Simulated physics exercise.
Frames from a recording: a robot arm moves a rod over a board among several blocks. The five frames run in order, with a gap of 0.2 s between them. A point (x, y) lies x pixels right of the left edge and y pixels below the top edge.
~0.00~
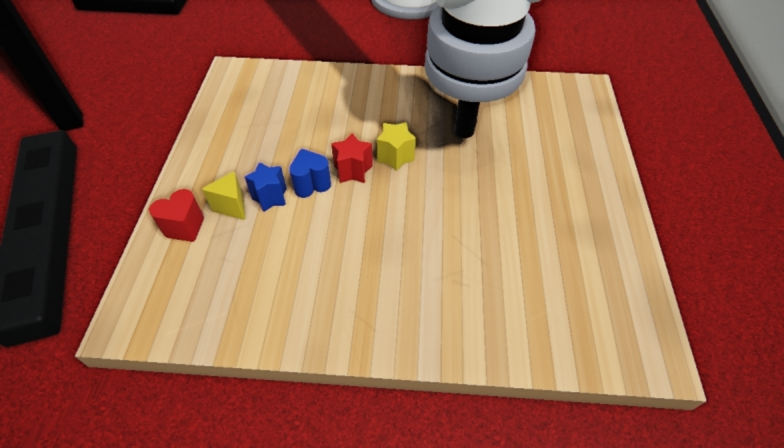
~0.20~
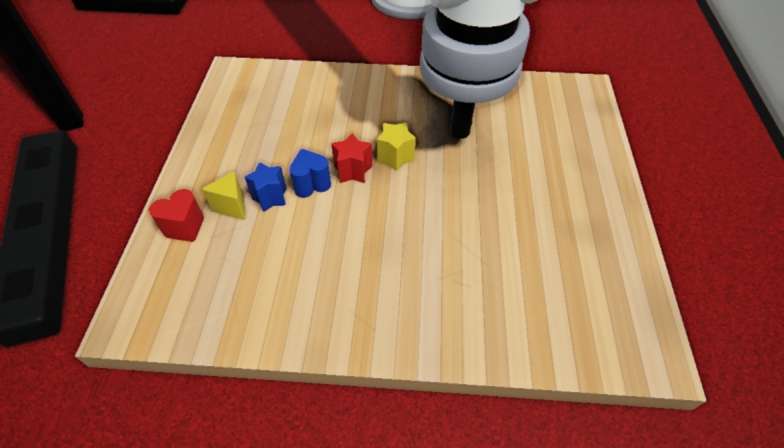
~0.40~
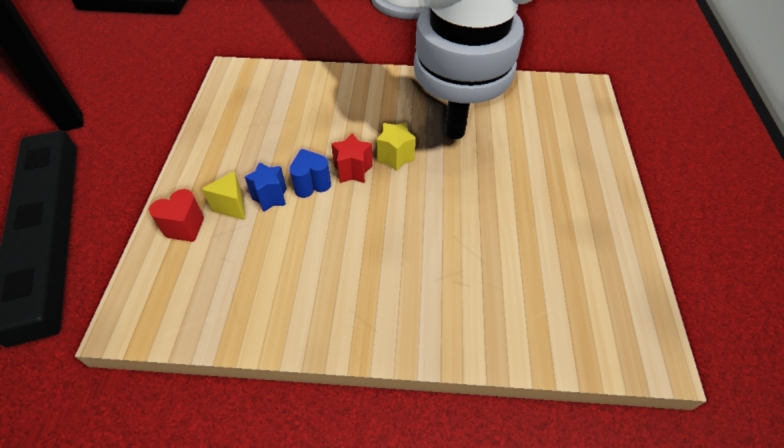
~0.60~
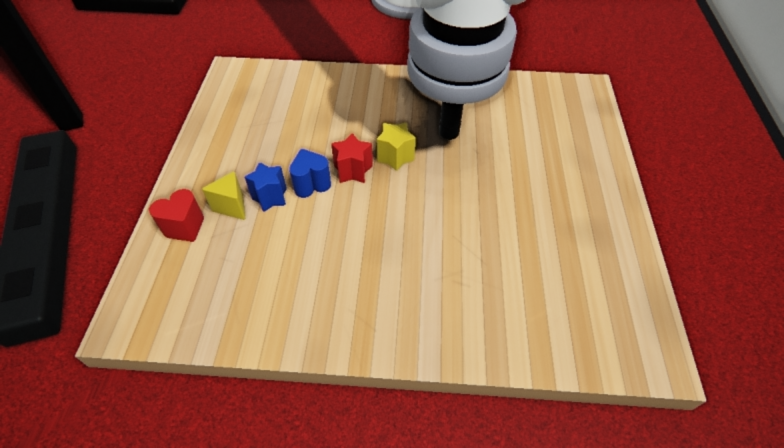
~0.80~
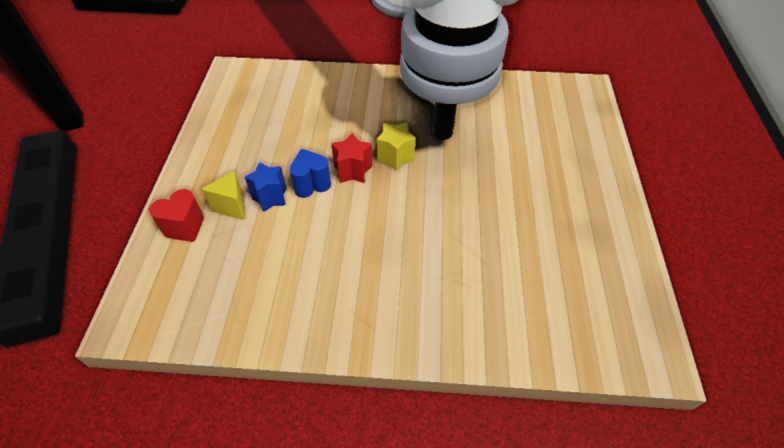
Robot arm moving a dark rod slowly left toward a diagonal row of red, yellow and blue blocks on a wooden board.
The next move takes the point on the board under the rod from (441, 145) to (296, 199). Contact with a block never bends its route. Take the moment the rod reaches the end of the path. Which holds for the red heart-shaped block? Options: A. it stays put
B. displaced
Option B.
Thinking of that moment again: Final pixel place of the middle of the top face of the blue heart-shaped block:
I think it will end close to (258, 177).
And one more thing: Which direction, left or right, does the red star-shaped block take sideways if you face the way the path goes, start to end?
Well, taking the path from its start to its end as straight ahead, the red star-shaped block moves to the right.
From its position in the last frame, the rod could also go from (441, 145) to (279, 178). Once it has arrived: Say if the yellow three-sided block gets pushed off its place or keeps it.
It is moved from its place.
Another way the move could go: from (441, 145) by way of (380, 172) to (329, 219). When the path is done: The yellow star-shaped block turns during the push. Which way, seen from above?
Answer: With the clock.
The first path, step by step. One third of the way, rod (396, 151); blue heart-shaped block (305, 163); red star-shaped block (340, 151); yellow star-shaped block (371, 140), turned 20° clockwise.
Two thirds of the way, rod (346, 169); blue heart-shaped block (295, 168); red star-shaped block (313, 146), turned 60° anticlockwise; yellow star-shaped block (344, 137), turned 90° clockwise.
At the end, rod (293, 188); red heart-shaped block (163, 206), turned 30° anticlockwise; blue star-shaped block (226, 177), turned 15° clockwise; blue heart-shaped block (258, 177); red star-shaped block (307, 148), turned 25° anticlockwise; yellow star-shaped block (344, 137), turned 90° clockwise.
